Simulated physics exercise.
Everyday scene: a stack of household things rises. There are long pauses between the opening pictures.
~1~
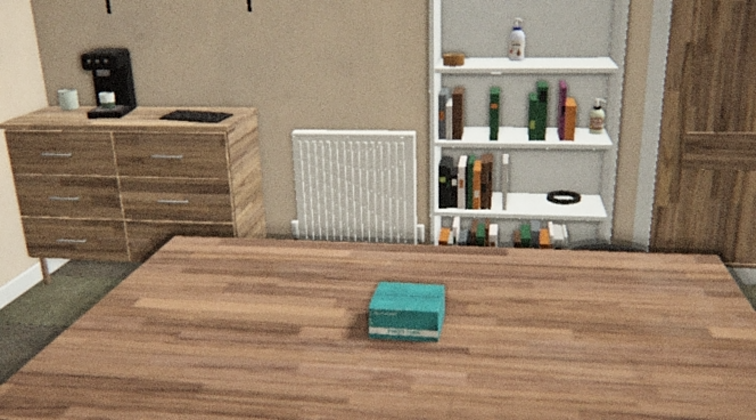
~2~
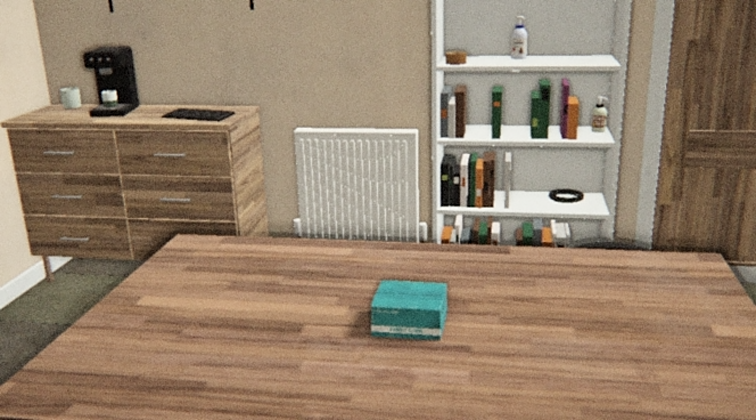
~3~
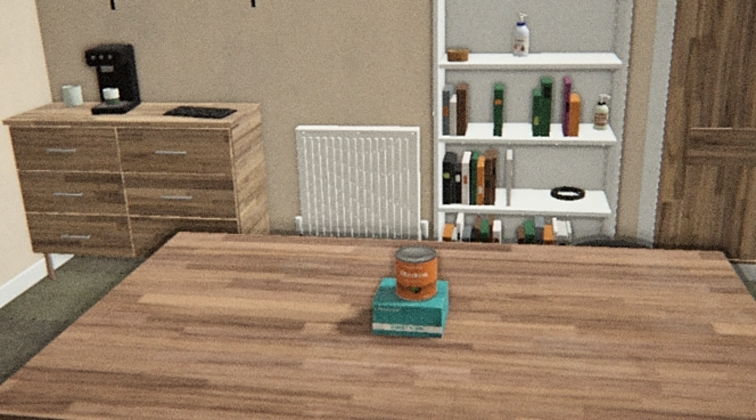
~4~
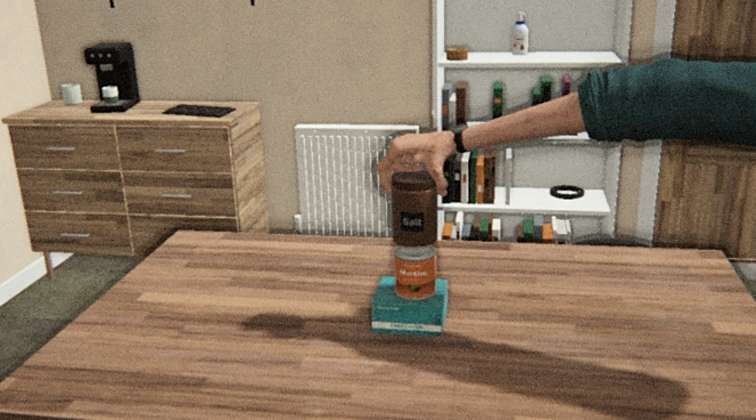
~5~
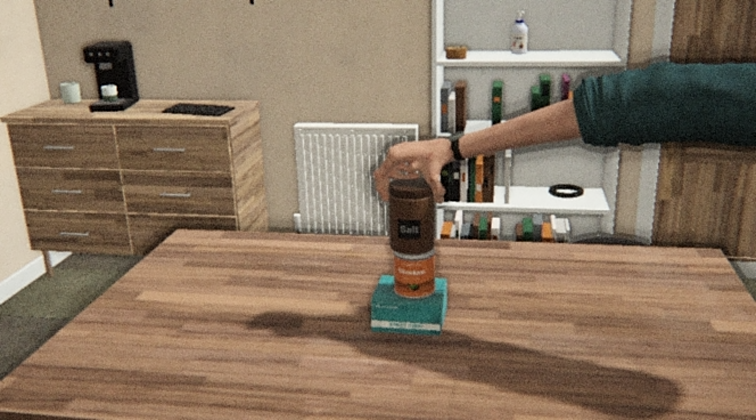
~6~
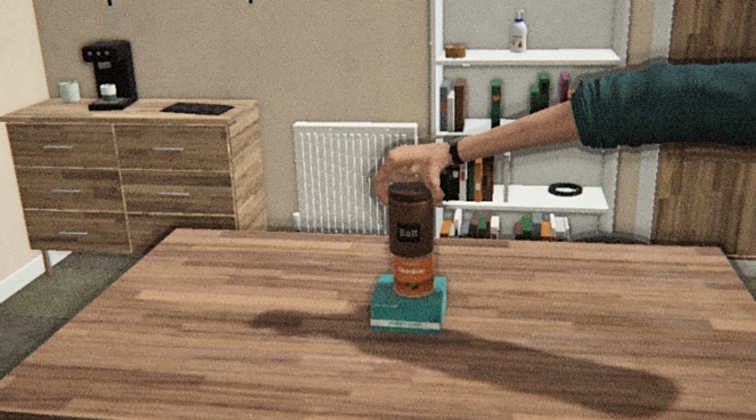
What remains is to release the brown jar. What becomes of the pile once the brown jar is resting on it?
It is going to stay together.
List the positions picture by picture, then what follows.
In the first frame, the last thing is not in view yet.
In the second frame, the last thing is not in view yet.
In the third frame, the last thing is not in view yet; orange pot (416, 273).
In the fourth frame, still above its spot; brown jar (414, 208); orange pot (415, 272).
In the fifth frame, still above its spot; brown jar (412, 215); orange pot (415, 271).
In the sixth frame, set down, still held; brown jar (411, 219); orange pot (414, 270).
Then, 0.30 s later than the last frame, all is still.
Then, 0.60 s later than the last frame, brown jar resting near (412, 220).
When it is over, all 3 as before. End places, in pixels of the last picture, brown jar near (412, 220). The pile holds.
